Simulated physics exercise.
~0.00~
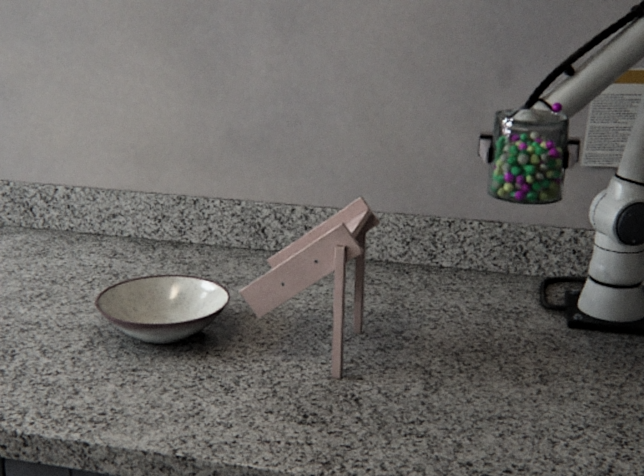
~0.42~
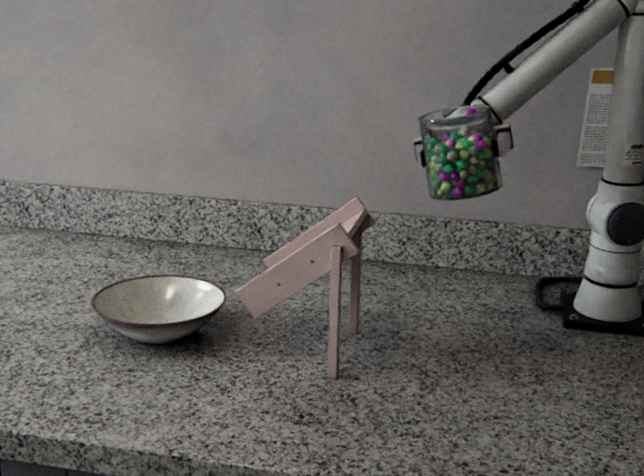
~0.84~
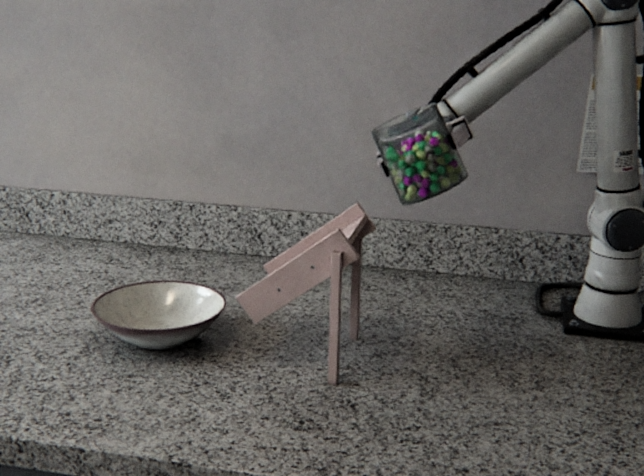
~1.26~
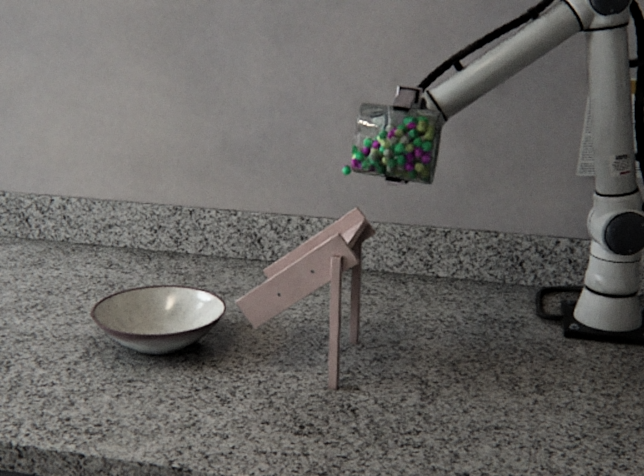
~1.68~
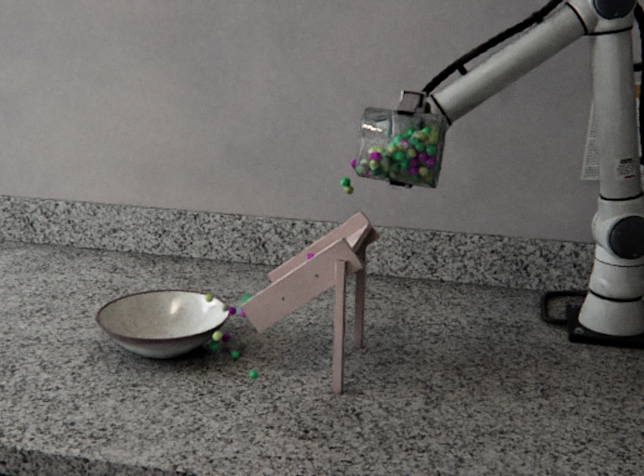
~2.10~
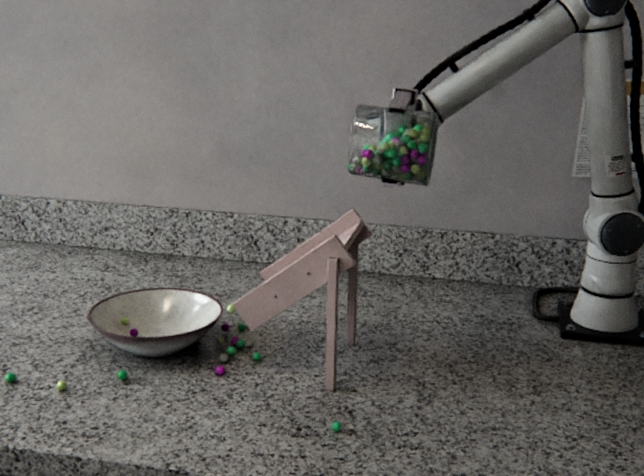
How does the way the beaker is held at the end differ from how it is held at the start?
At the start the arm holds the beaker upright, while at the end it holds the beaker tipped onto its side.
